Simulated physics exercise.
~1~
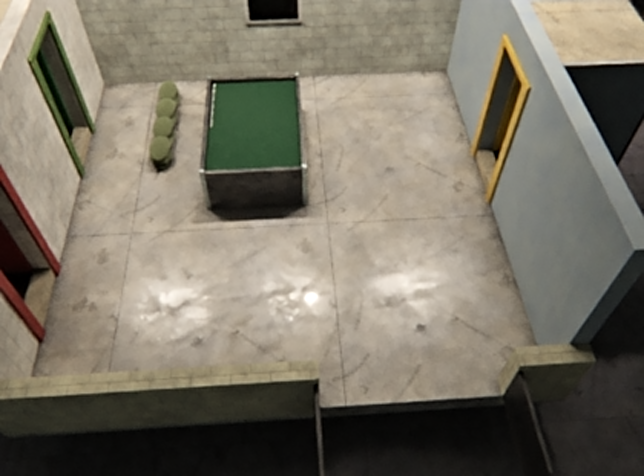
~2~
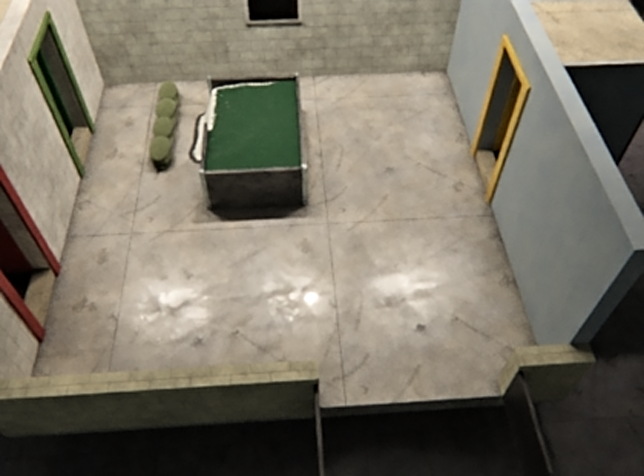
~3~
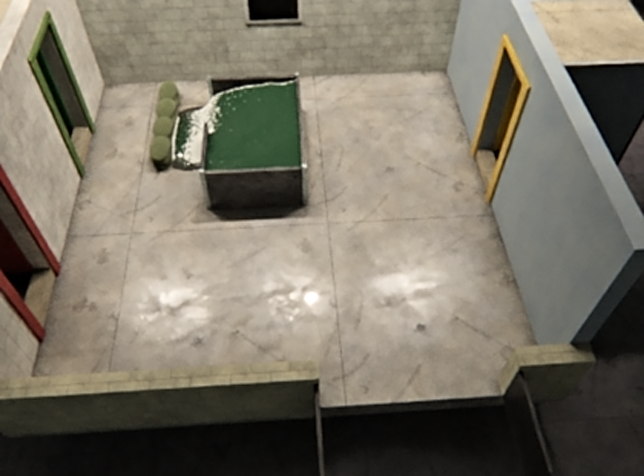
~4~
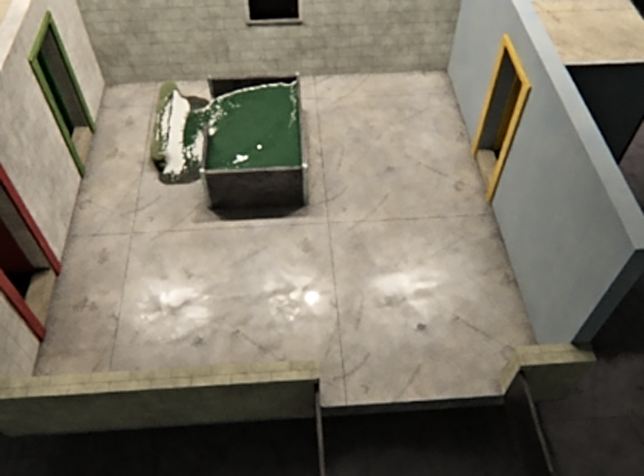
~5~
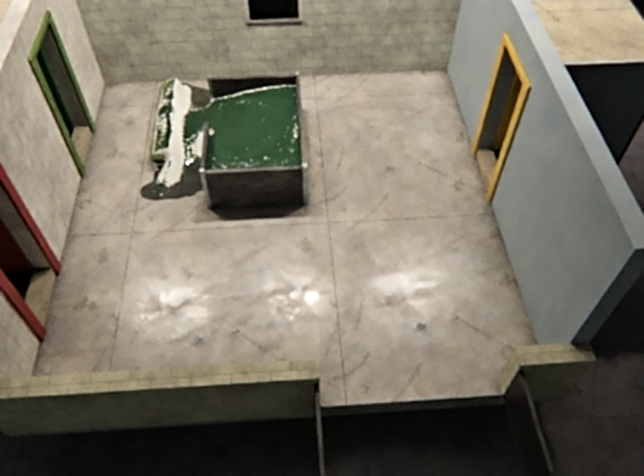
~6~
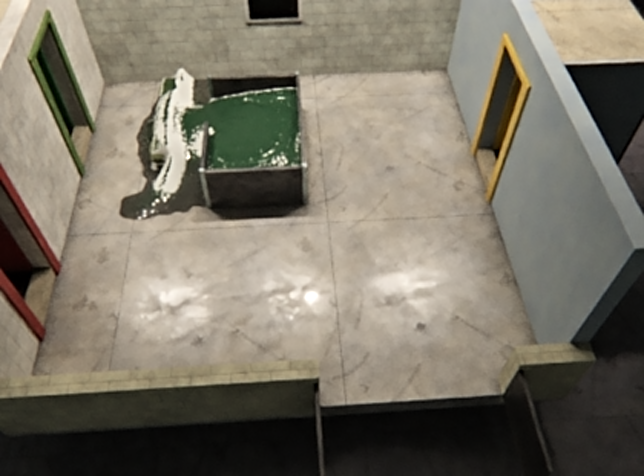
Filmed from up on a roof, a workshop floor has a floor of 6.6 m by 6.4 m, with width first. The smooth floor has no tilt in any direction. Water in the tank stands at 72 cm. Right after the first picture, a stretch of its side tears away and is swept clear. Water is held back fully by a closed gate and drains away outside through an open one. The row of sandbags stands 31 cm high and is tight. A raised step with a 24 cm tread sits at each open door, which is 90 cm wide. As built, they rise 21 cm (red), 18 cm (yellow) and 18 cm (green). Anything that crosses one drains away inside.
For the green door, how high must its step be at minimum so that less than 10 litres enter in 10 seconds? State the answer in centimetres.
It must be at least about 11 cm.
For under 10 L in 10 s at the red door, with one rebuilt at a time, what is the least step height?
At red, roughly 11.0 cm.
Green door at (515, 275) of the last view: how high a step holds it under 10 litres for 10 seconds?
About 8.5 cm.
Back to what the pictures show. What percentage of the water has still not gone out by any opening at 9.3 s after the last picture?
Water still present: Approx. 96 %.
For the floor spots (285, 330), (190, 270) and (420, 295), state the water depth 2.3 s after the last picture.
1, 3 and 0 cm, respectively.
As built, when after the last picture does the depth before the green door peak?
Peak time: Around 1.0 s.
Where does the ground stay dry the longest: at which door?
The yellow door comes last.
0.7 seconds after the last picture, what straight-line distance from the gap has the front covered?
Distance from gap: Approx. 3.6 m.
Then, 0.7 s after the last picture water covers 25 % of the floor, deepest (52 cm) near (191, 83); 10 cm at the green door, 0 litres in over its 18 cm step.
Then, 2.3 s after the last picture water covers 55 % of the floor, deepest (30 cm) near (184, 141); 11 cm at the green door, 0 litres in over its 18 cm step.
Then, 9.3 s after the last picture water covers 95 % of the floor, deepest (12 cm) near (456, 224); 3 cm at the green door, 0 litres in over its 18 cm step.
At the green door as built, the water peaked near 17 cm, 0.9 s after the last picture.
With a step of 8.5 cm, 22 litres would have come in within the 10 s; with 12 cm, 6 litres. So under 10 litres takes about 11 cm.
